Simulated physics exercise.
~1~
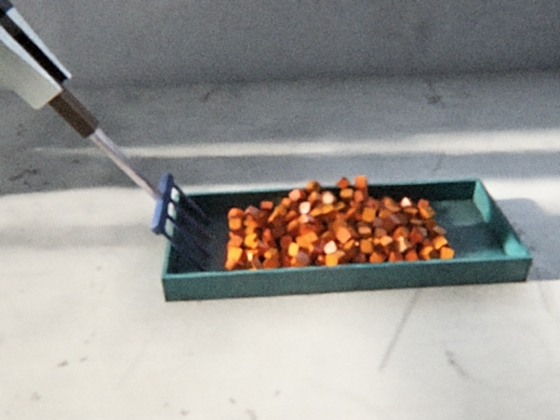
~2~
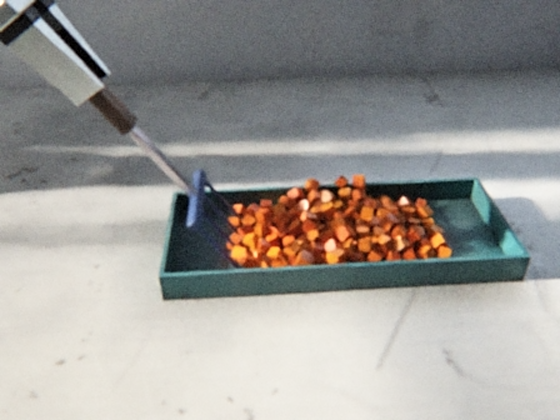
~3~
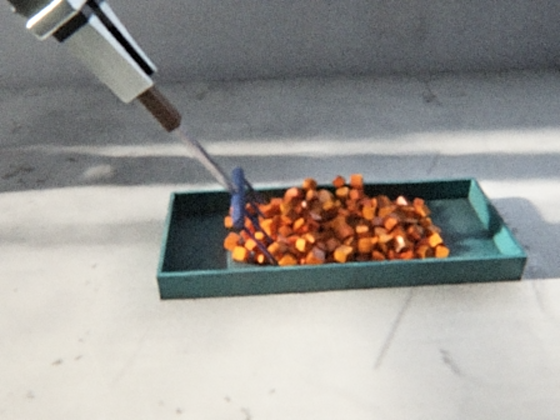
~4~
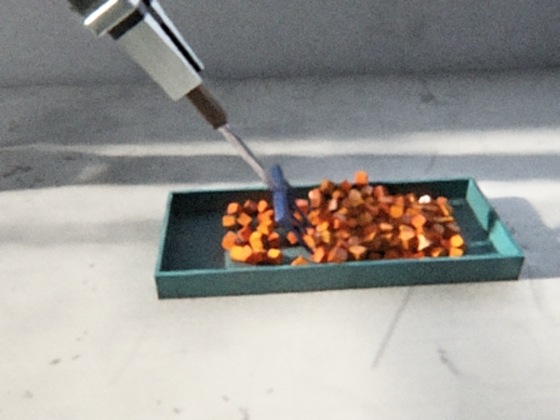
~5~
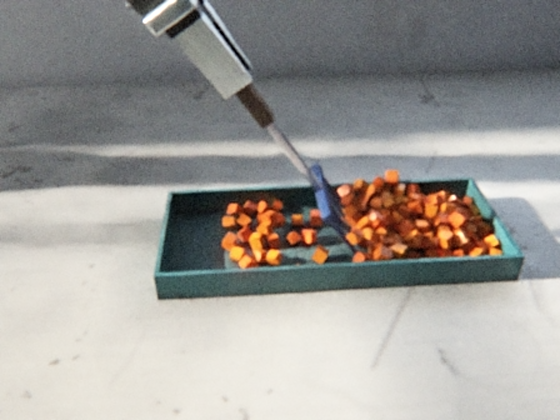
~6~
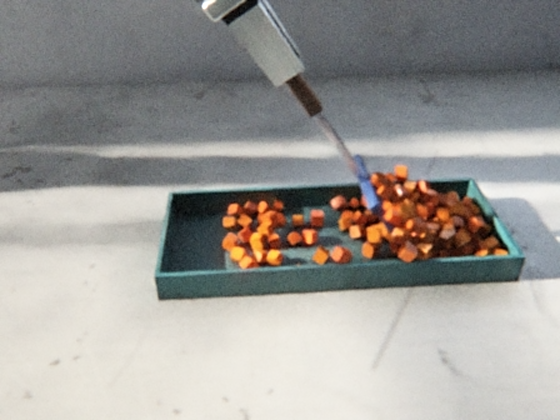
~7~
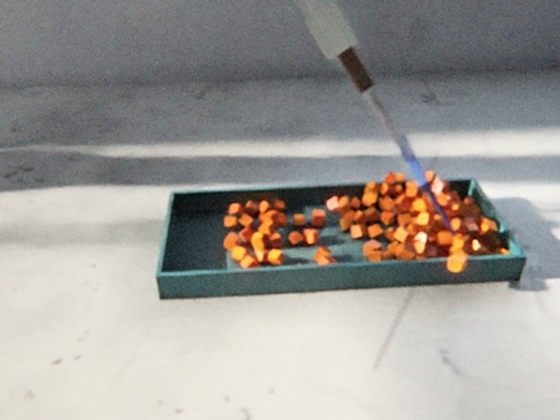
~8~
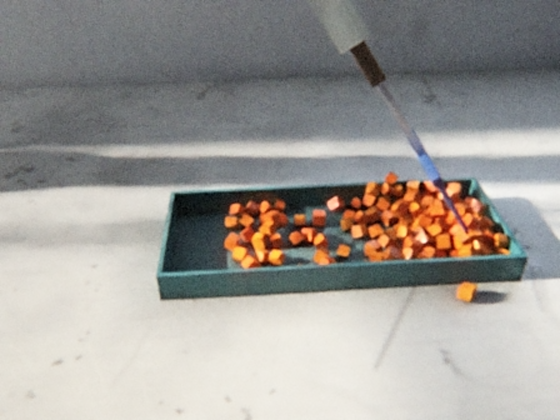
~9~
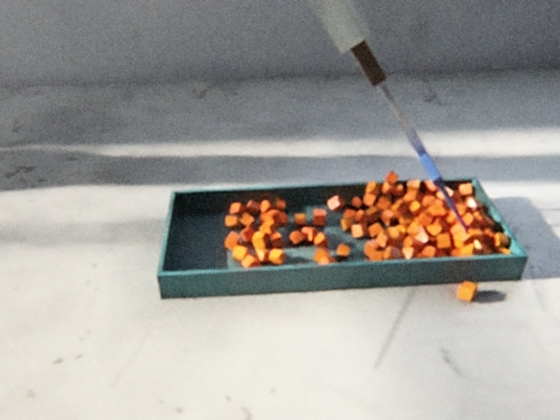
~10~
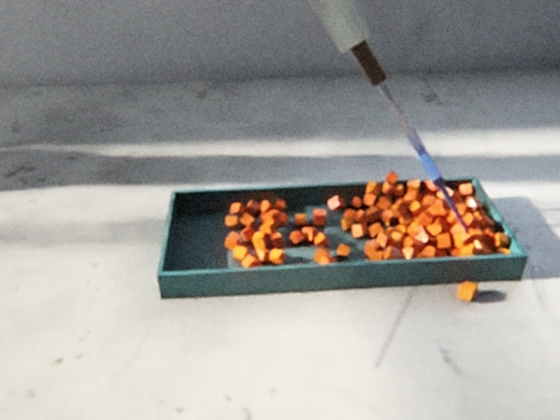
Robot arm dragging a blue rake rightward through orange vegetable dice in a green tray, heaping most rightward and spilling one in front.
